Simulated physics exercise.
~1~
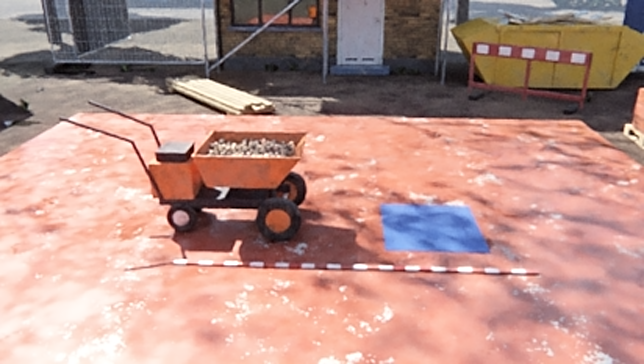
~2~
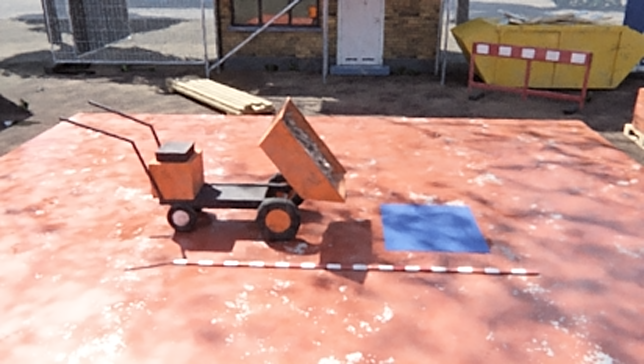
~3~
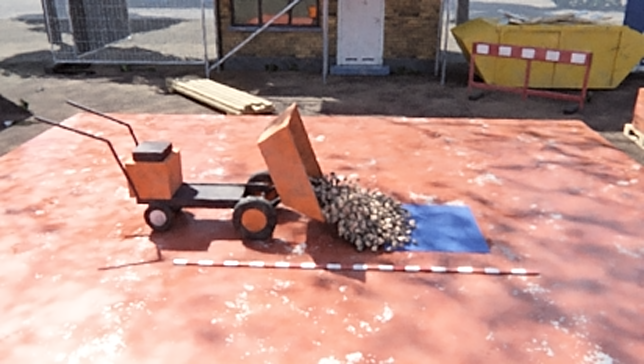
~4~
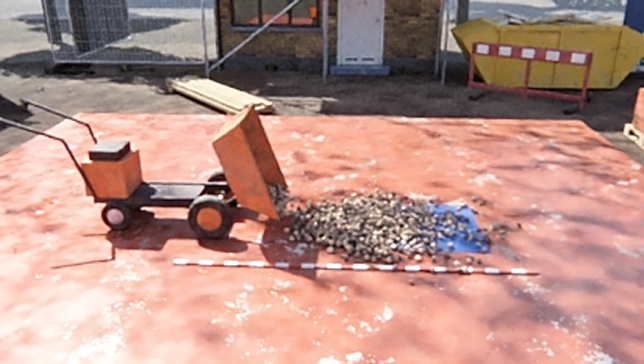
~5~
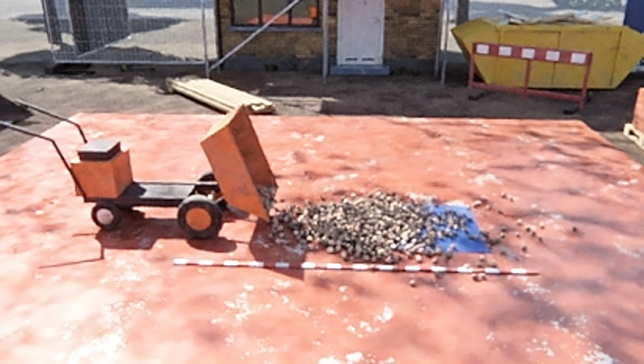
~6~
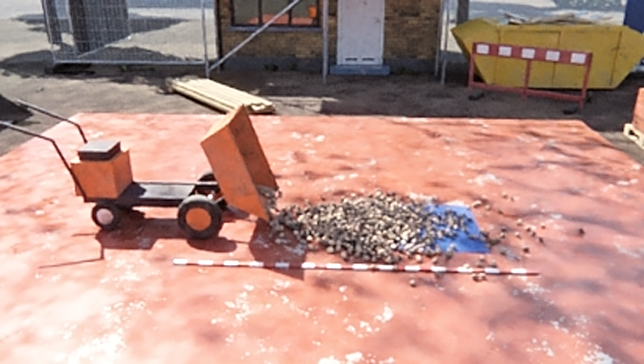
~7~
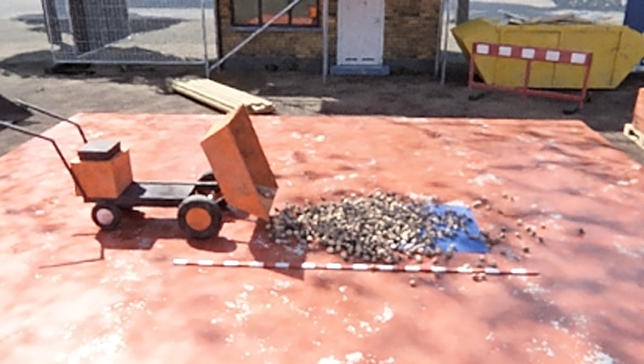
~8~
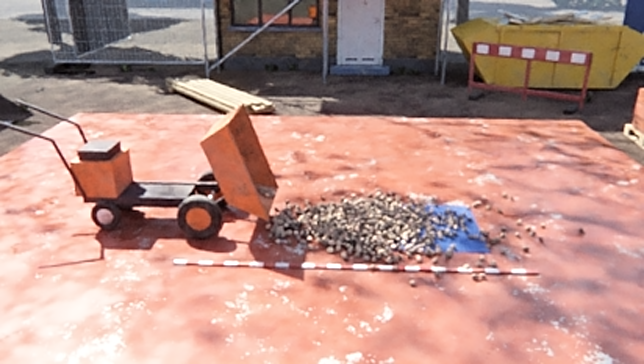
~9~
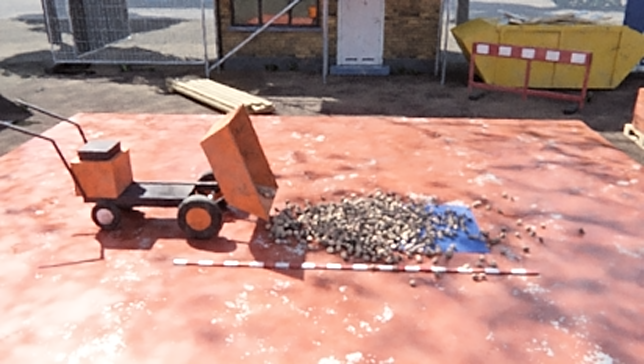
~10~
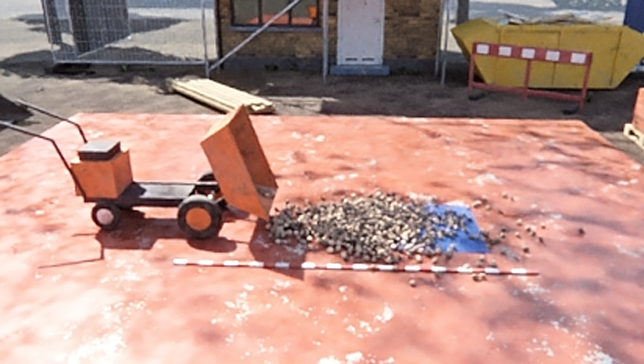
The footage shows an orange powered barrow full of stones on a reddish floor tipping its tray forward, then rolling back to the left as the load spills out. The stones spread into a low heap partly covering a blue sheet, and the tray stays raised, nearly empty.
